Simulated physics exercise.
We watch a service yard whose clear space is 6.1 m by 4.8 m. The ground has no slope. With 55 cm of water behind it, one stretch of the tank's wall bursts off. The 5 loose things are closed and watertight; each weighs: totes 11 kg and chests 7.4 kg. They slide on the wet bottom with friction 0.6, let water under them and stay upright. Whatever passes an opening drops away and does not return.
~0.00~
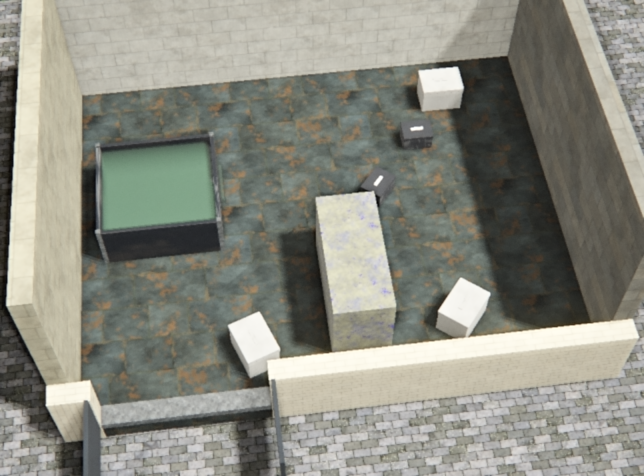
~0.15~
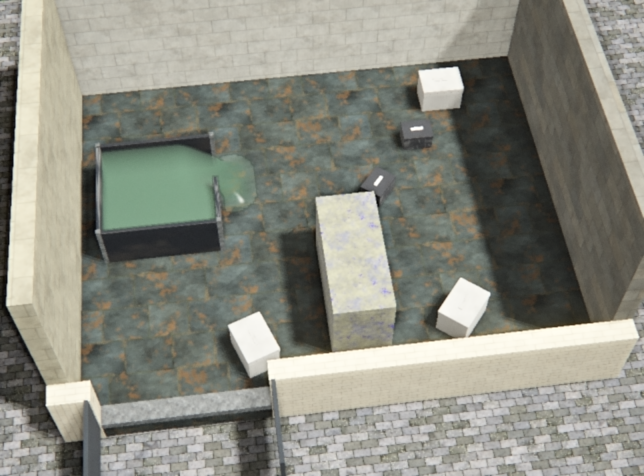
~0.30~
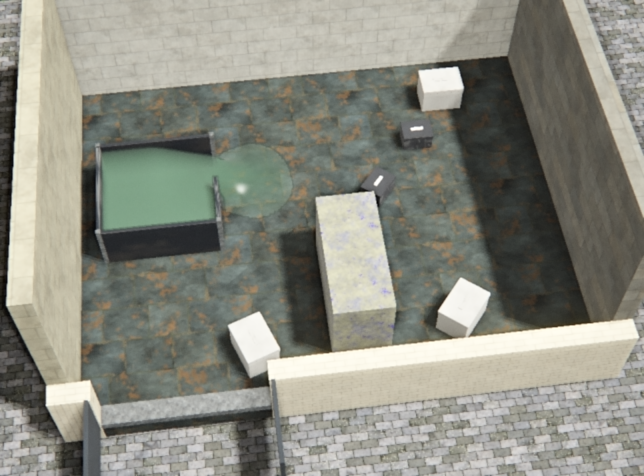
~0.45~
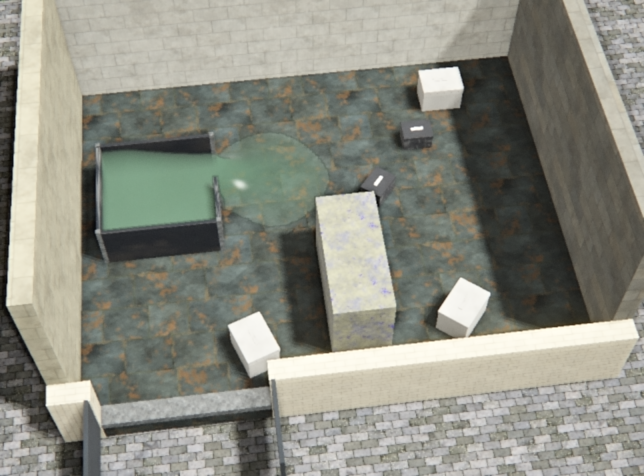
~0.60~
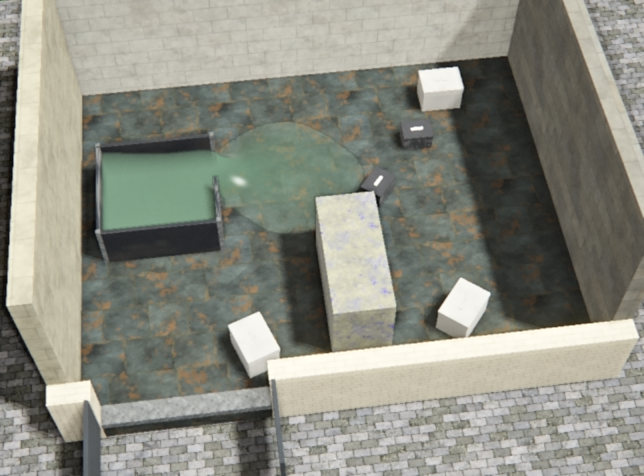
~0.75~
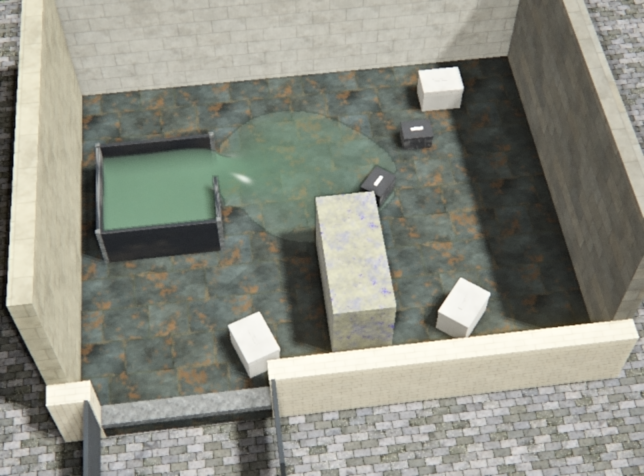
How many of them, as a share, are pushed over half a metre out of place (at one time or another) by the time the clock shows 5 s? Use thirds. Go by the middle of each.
That comes to from one to two thirds.
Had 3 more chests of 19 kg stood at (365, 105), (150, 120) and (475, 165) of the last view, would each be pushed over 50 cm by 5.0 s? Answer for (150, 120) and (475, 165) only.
In that order: Short of it, more.
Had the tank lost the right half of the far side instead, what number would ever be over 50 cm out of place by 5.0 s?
Then 1.
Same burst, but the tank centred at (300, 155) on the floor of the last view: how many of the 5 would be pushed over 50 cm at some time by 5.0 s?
In that case 3 of them.
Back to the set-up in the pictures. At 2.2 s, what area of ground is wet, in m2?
Roughly 16 m2.
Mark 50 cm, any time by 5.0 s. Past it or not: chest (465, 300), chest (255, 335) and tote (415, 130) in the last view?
In that order: Less, less, more.
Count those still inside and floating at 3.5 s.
1 of them.
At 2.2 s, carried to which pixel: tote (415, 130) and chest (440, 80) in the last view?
Near (449, 112) and (479, 66).
After 1.1 s 0 of 5 are over 50 cm from their spots; 0 afloat.
After 2.2 s 3 of 5 are over 50 cm from their spots; 0 afloat.
After 3.5 s 3 of 5 are over 50 cm from their spots; 1 afloat.
After 5.0 s 2 of 5 are over 50 cm from their spots, and 3 have been at some point; 1 afloat.
